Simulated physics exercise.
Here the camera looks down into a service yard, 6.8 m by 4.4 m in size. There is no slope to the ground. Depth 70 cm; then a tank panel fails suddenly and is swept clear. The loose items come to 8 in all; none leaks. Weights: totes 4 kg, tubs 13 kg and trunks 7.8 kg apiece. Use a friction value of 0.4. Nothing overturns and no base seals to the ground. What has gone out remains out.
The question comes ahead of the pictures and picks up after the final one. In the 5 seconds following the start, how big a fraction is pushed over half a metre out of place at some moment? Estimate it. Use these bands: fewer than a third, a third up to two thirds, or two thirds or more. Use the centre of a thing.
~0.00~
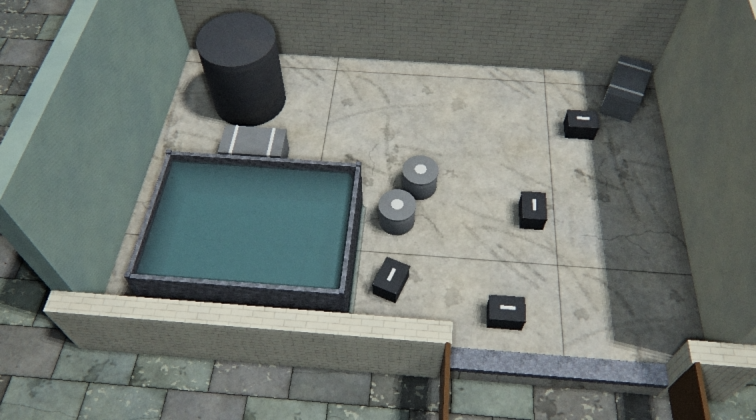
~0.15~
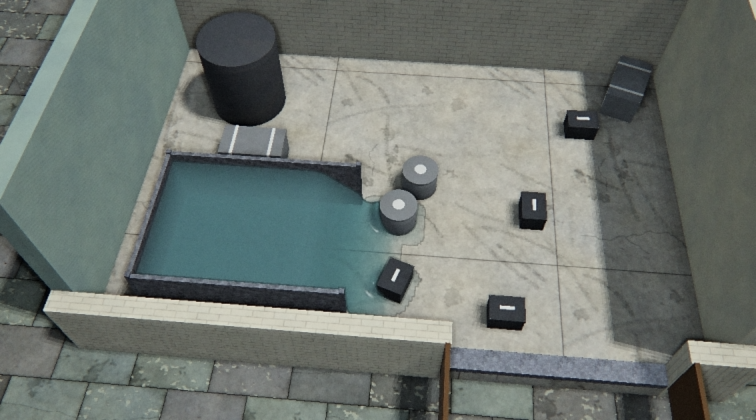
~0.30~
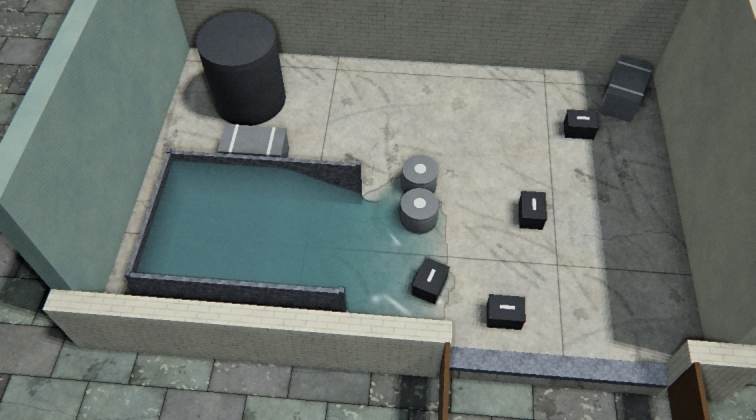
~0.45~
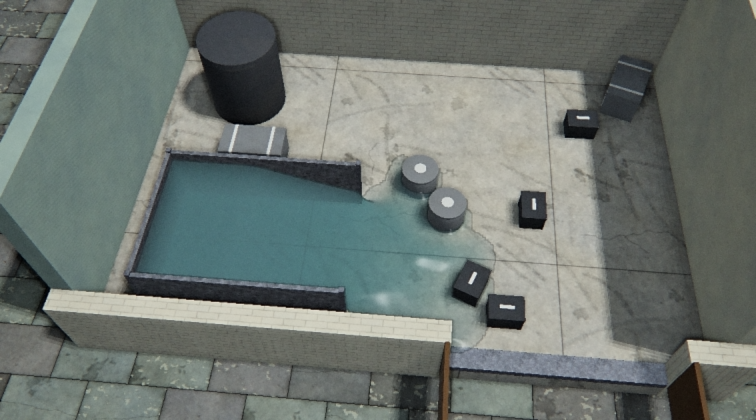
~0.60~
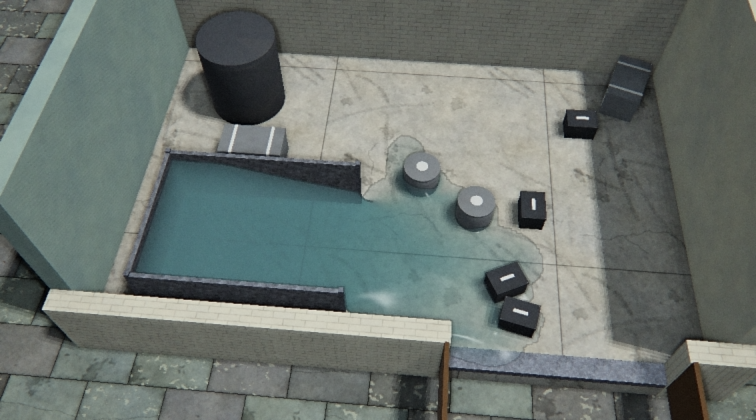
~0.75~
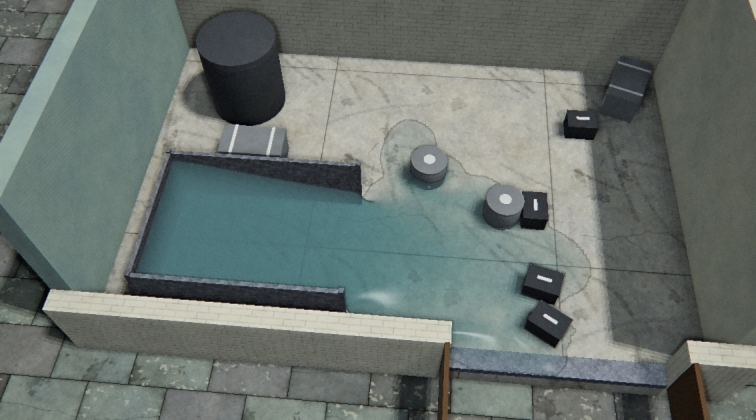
It falls in two thirds or more.
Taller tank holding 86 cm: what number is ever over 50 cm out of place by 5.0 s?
So the tally would be 7.
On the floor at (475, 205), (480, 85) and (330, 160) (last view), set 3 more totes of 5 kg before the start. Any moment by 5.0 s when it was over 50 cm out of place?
The first comes out beyond the limit, the second beyond the limit, the third within the limit.
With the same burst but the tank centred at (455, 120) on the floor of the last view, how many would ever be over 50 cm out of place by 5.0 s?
Result: 3.
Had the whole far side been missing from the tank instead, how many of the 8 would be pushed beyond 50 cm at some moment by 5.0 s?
So the tally would be 5.
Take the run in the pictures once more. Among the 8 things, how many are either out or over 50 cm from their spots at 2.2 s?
The number by then is 5.
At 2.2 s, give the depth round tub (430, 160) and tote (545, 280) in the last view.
Close to 3 and 35 centimetres.
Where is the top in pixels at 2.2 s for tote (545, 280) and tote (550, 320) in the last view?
Estimated pixels: (702, 279) and (682, 312).
After 1.1 s 5 of 8 are over 50 cm from their spots; 1 afloat.
After 2.2 s 5 of 8 are over 50 cm from their spots; 5 afloat.
After 3.5 s 6 of 8 are over 50 cm from their spots; 6 afloat.
After 5.0 s 7 of 8 are over 50 cm from their spots, and 7 have been at some point; 5 afloat.
